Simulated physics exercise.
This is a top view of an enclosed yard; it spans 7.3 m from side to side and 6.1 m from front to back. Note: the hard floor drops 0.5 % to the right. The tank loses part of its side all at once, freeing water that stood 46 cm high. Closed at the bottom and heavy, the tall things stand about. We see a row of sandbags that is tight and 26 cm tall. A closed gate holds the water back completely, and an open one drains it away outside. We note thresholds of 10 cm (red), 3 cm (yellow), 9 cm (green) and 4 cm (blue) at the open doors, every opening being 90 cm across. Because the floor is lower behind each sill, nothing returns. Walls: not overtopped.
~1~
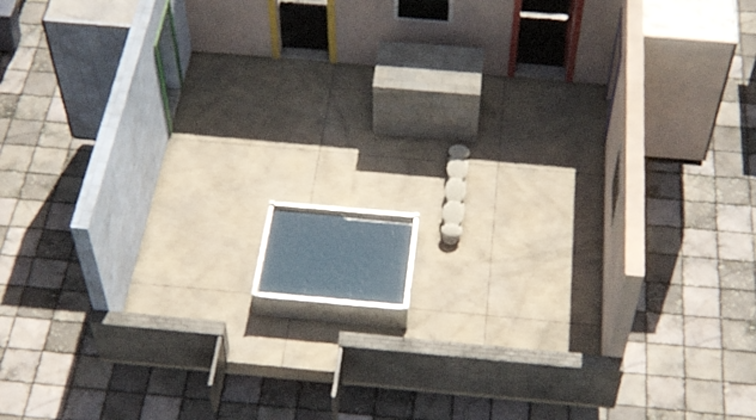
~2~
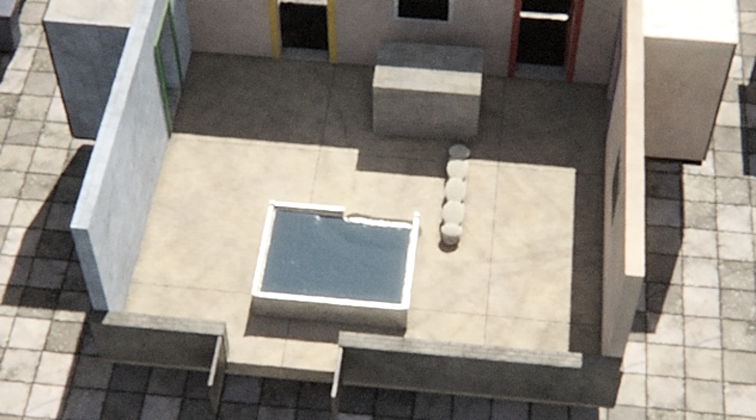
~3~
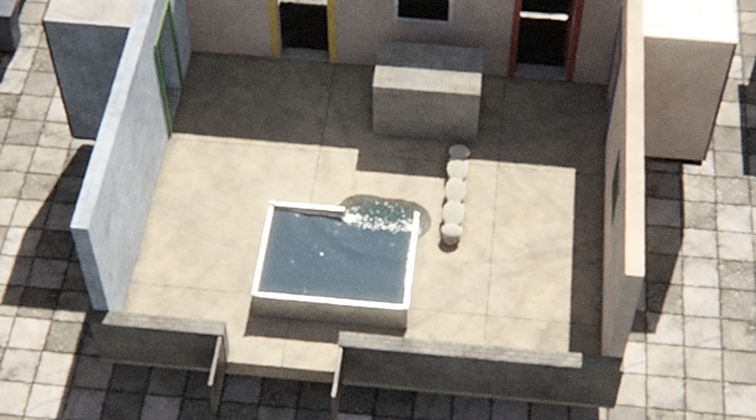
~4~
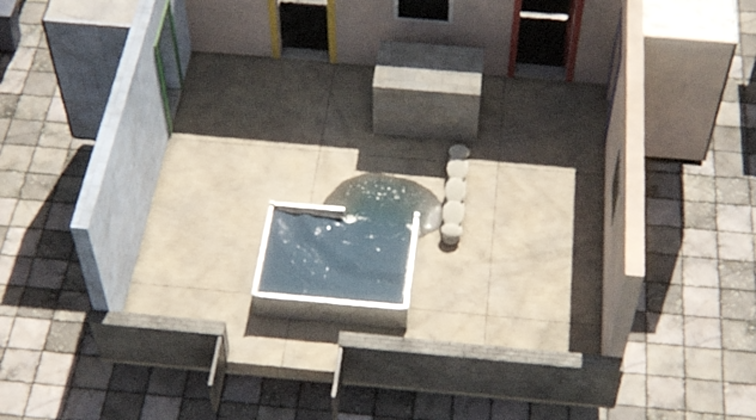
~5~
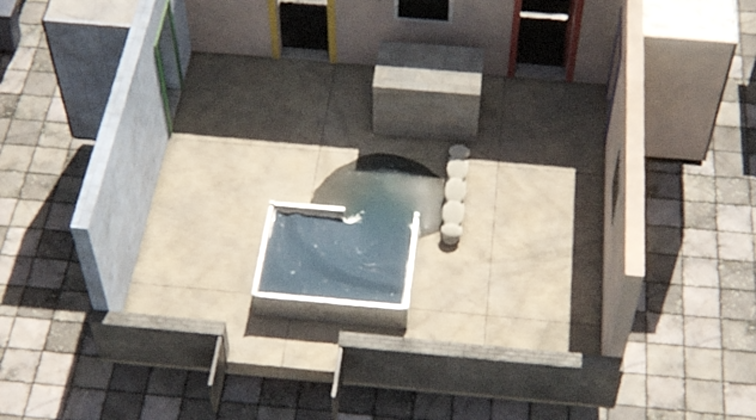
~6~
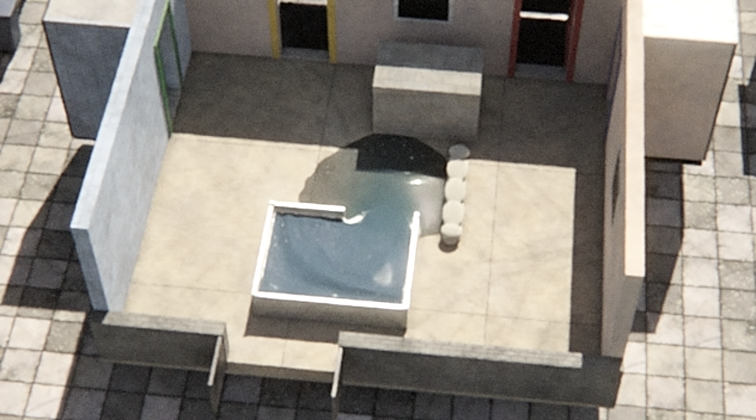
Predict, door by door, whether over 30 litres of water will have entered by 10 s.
Prediction: At the red door, it will not. At the yellow door, over 30 litres will have entered. At the green door, it will not. At the blue door, it will not.
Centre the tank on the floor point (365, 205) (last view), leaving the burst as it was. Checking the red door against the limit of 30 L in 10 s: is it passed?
Against the limit, the red door gets no more than that.
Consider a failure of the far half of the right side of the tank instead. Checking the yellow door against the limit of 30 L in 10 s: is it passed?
Relative to that limit, yellow ends up on the low side.
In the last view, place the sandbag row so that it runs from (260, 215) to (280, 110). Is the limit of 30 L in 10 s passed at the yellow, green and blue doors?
At the yellow door the limit is exceeded, at the green door it is not reached, and at the blue door it is exceeded.
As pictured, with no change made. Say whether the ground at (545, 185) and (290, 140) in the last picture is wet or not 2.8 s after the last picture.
Soaked, soaked.
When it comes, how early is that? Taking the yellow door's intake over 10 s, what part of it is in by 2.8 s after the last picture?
By that time, around 30 per cent.
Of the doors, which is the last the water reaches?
The red door.
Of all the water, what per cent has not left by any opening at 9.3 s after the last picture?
About 92 per cent.
Then, 0.7 s after the last picture water covers 15 % of the floor and is deepest (30 cm) near (437, 139); red door not reached, yellow door not reached, green door not reached, blue door not reached.
Then, 1.5 s after the last picture water covers 25 % of the floor and is deepest (32 cm) near (436, 147); red door not reached, yellow door 6 cm at the sill, 1 L in, green door not reached, blue door not reached.
Then, 2.8 s after the last picture water covers 35 % of the floor and is deepest (22 cm) near (437, 139); red door not reached, yellow door 8 cm at the sill, 32 L in, green door not reached, blue door 7 cm at the sill, 3 L in.
Then, 5.3 s after the last picture water covers 55 % of the floor and is deepest (14 cm) near (405, 144); red door 3 cm at the sill, 0 L in, yellow door 6 cm at the sill, 63 L in, green door 10 cm at the sill, 4 L in, blue door 4 cm at the sill, 10 L in.
Then, 9.3 s after the last picture water covers 85 % of the floor and is deepest (8 cm) near (441, 207); red door 2 cm at the sill, 0 L in, yellow door 6 cm at the sill, 104 L in, green door 6 cm at the sill, 5 L in, blue door 4 cm at the sill, 10 L in.
